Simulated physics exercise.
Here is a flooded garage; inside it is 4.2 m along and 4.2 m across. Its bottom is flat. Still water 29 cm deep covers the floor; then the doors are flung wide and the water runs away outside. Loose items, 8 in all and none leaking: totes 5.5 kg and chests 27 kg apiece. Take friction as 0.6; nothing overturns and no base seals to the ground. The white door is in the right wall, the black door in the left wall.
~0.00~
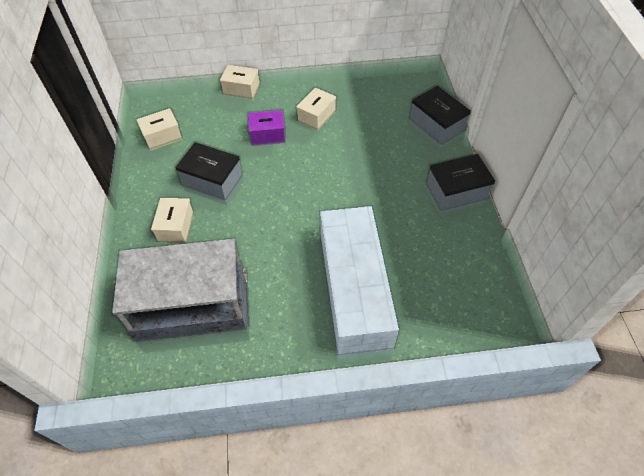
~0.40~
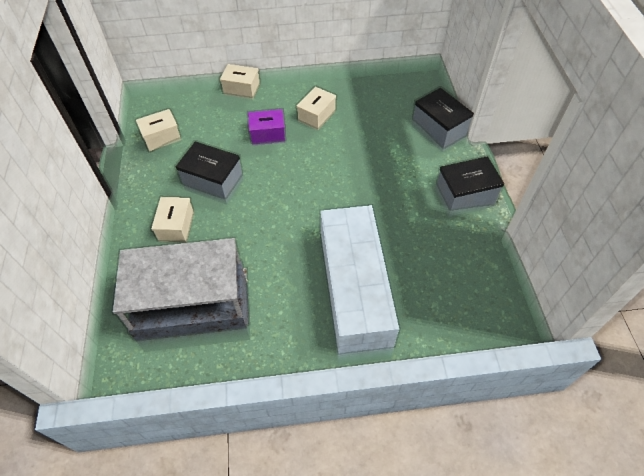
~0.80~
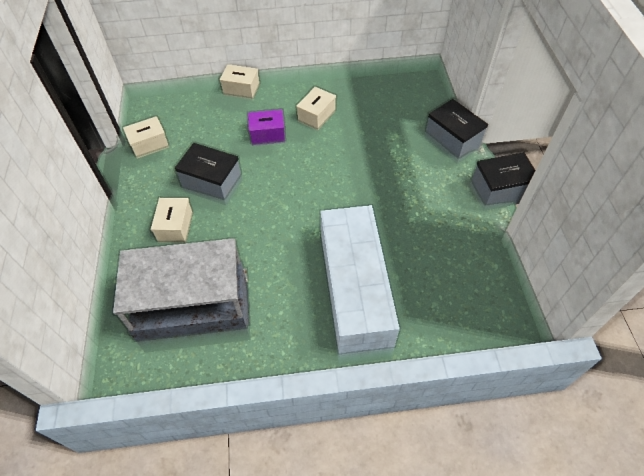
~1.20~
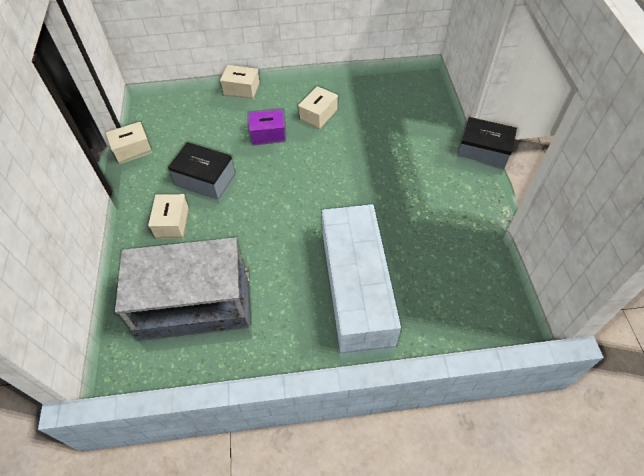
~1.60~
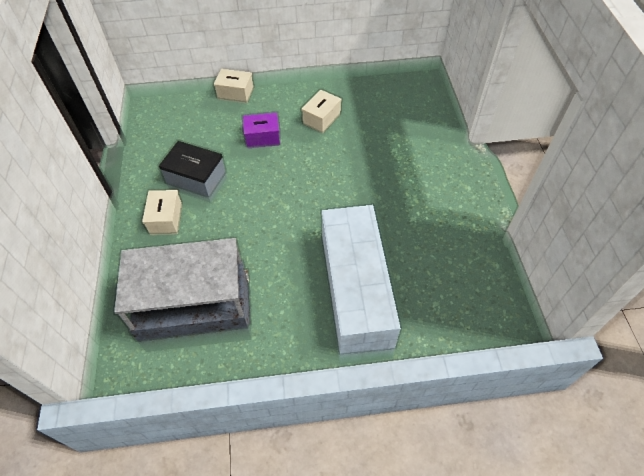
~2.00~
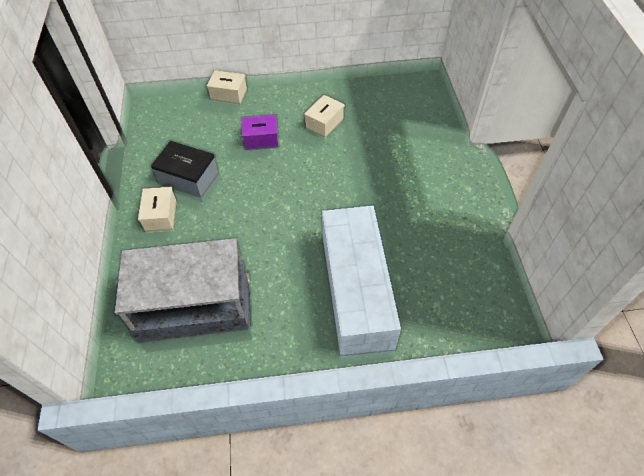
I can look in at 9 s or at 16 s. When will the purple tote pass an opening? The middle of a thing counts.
Expect it after the second time or never.
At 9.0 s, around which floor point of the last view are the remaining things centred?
Around (285, 139).
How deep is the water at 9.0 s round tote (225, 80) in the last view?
Roughly 13 cm.
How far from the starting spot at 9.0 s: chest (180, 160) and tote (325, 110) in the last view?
In that order: Gone out, 100 cm.
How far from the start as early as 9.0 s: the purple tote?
About 20 cm.
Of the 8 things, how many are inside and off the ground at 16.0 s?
I count 2.
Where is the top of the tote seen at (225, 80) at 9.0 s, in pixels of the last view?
Near (198, 96).
After 4.0 s the purple tote is near (263, 120), 0.1 m from its start, afloat; 3 of 8 are out; 5 afloat.
After 9.0 s the purple tote is near (257, 127), 0.2 m from its start, afloat; 5 of 8 are out; 3 afloat.
After 16.0 s the purple tote is near (244, 130), 0.3 m from its start, afloat; 6 of 8 are out; 2 afloat.
After 20.0 s the purple tote is near (231, 128), 0.5 m from its start, afloat; 7 of 8 are out; 1 afloat.
